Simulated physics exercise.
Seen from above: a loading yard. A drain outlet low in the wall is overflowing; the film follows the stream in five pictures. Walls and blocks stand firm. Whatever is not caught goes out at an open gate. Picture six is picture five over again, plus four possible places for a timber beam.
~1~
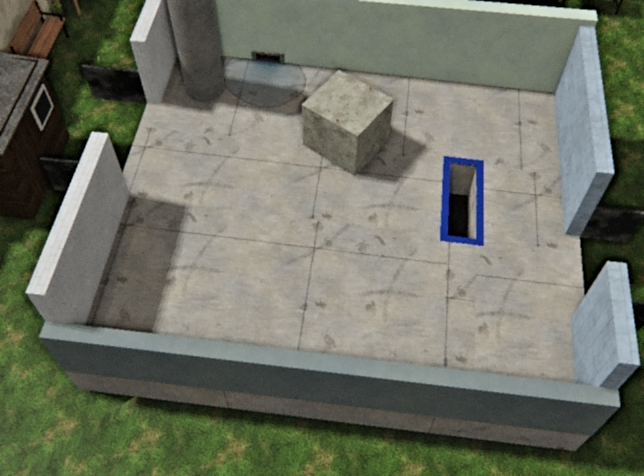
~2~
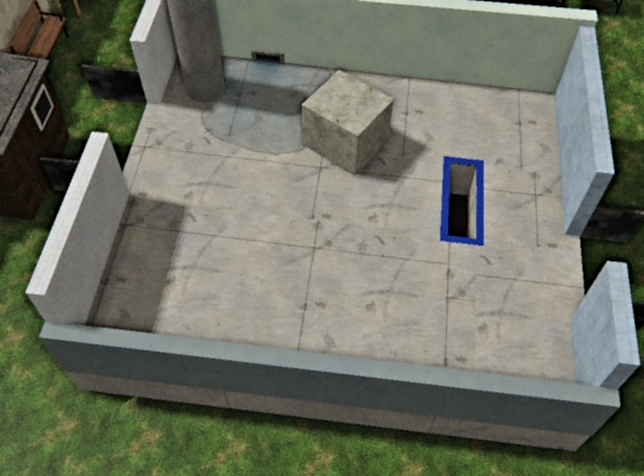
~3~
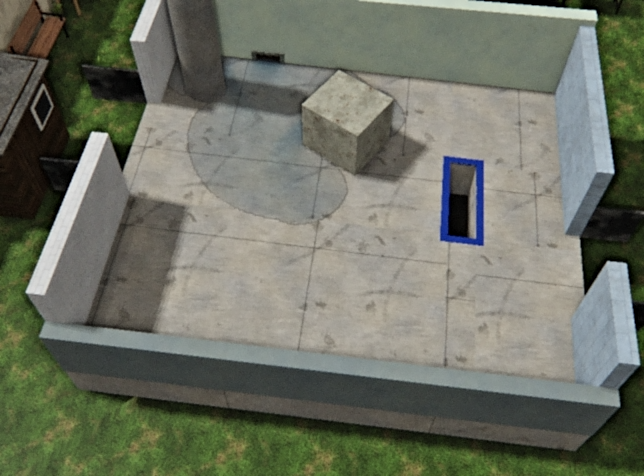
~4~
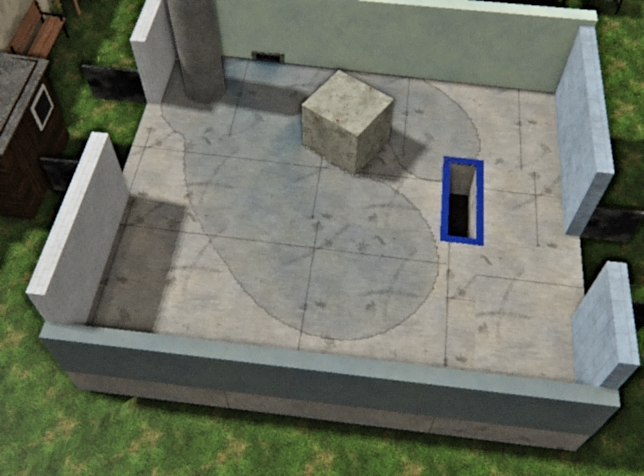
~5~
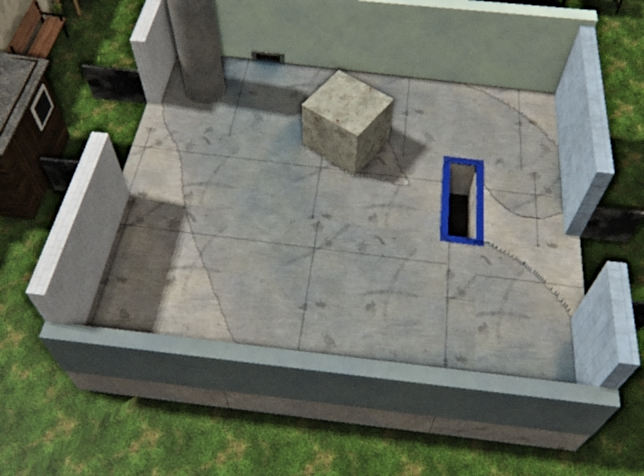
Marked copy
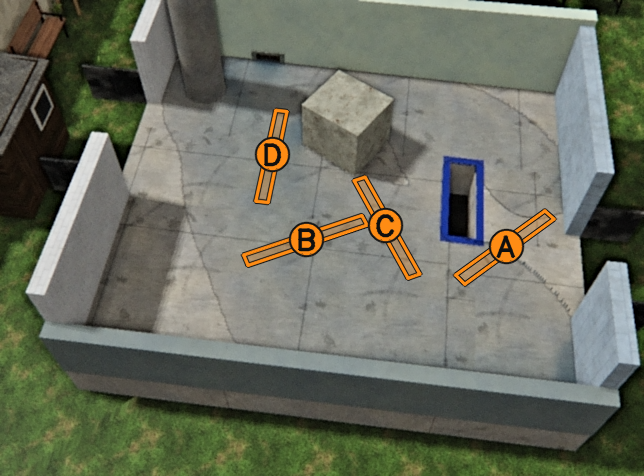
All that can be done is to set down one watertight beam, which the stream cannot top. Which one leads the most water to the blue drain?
B is best.
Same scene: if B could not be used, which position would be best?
A.
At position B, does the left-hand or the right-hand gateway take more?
The right one.
On the marked copy, A from (460, 279) to (549, 214); B from (245, 260) to (364, 220); C from (359, 178) to (413, 276); D from (262, 201) to (281, 110).
For position A, about 17 % of the stream runs into the blue drain, about 83 % out by the gates.
For position B, about 50 % of the stream runs into the blue drain, about 49 % out by the gates.
For position C, about 11 % of the stream runs into the blue drain, about 88 % out by the gates.
For position D, about 11 % of the stream runs into the blue drain, about 89 % out by the gates.
